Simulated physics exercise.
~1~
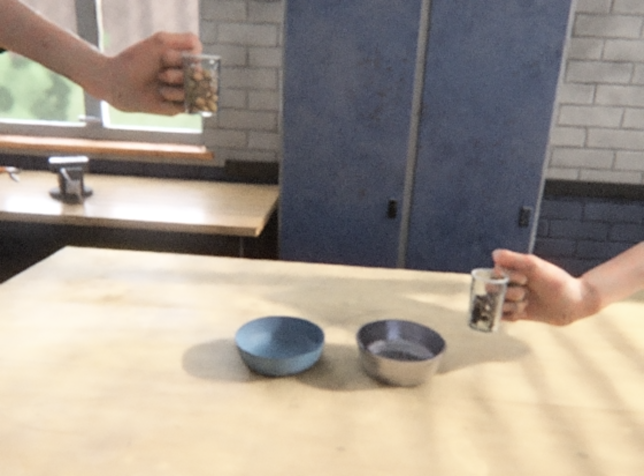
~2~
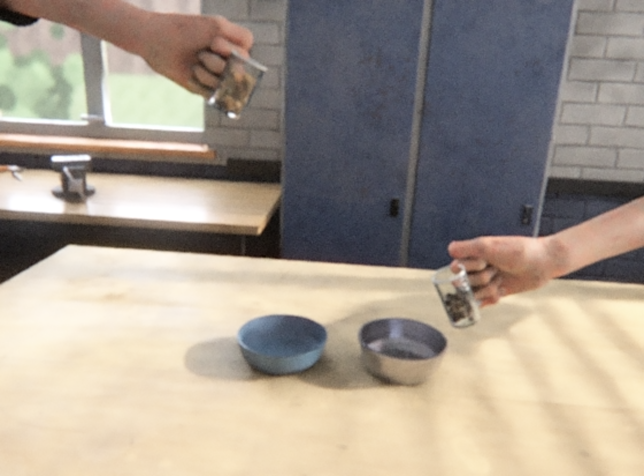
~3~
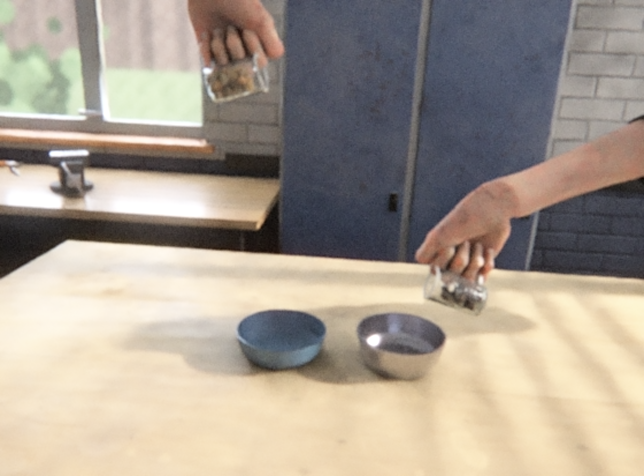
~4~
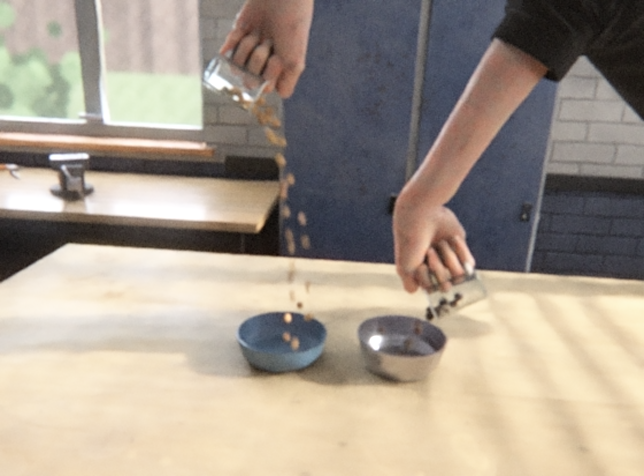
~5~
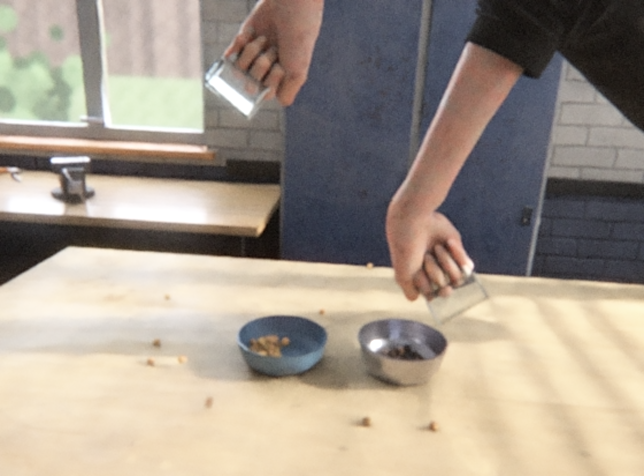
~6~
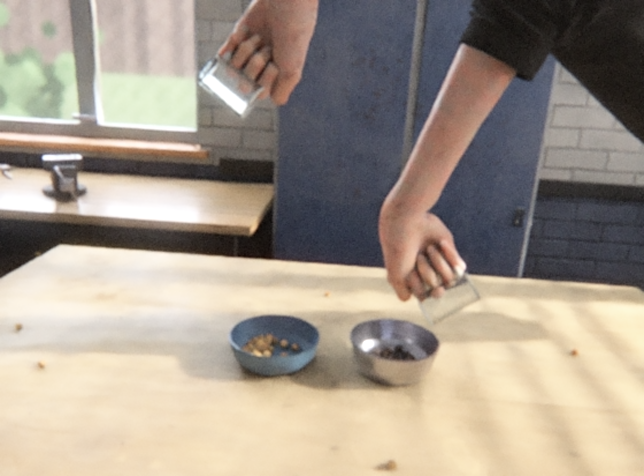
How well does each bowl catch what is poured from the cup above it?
The blue bowl on the left catches most of its pieces but several end up scattered on the table, while the metal bowl on the right catches everything poured into it.
